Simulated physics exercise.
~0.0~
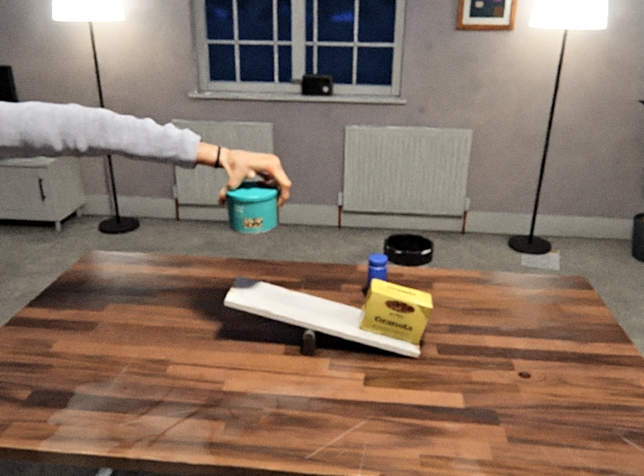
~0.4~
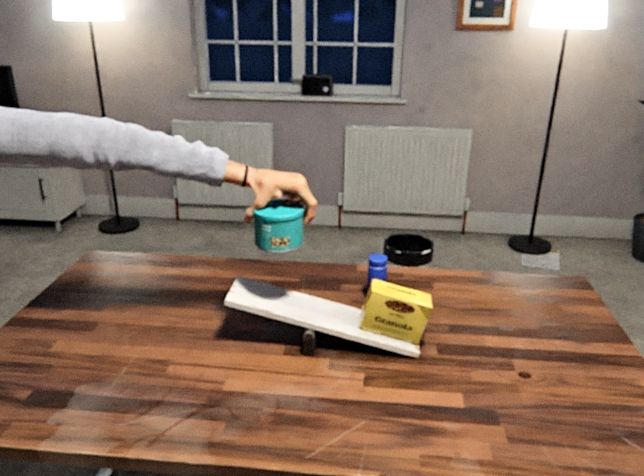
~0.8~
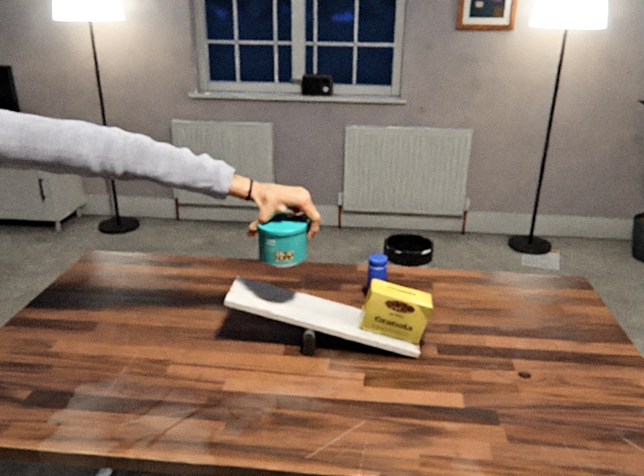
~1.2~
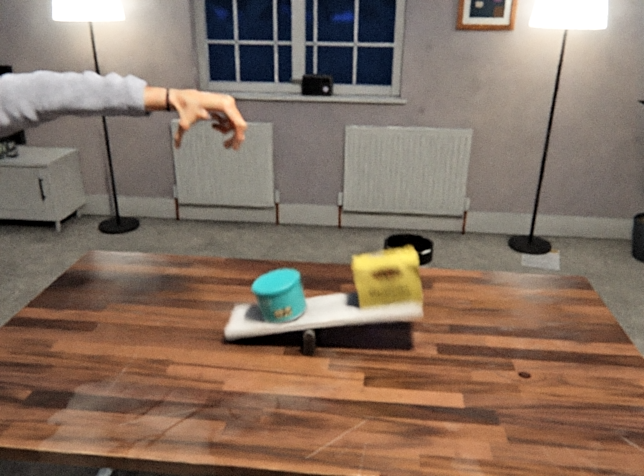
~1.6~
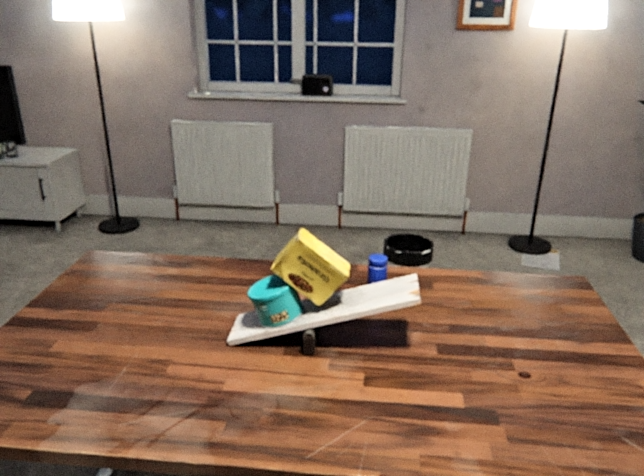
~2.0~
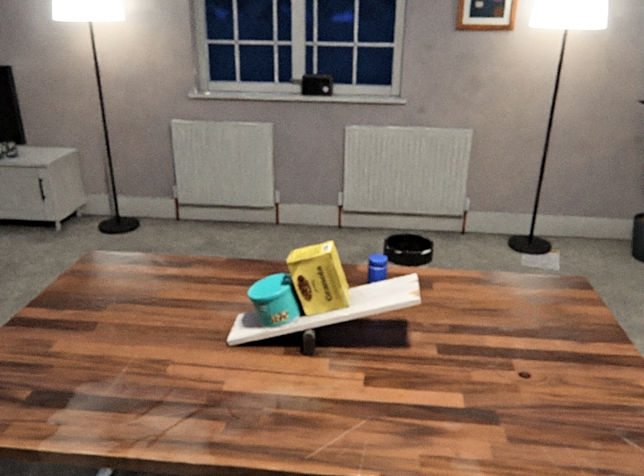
To begin with, a white plank rests across a small block on a wooden table, its right end down under a yellow packet, with a blue shaker standing behind. A hand reaching in from the left carries a turquoise tub rightward and lowers it over the raised left end. The hand lets go and draws back as the tub lands and the plank swings over, lifting the packet. The packet flips leftward, turning upside down against the tub. It ends on its side, leaning by the tilted tub, while the plank stays tipped down to the left.
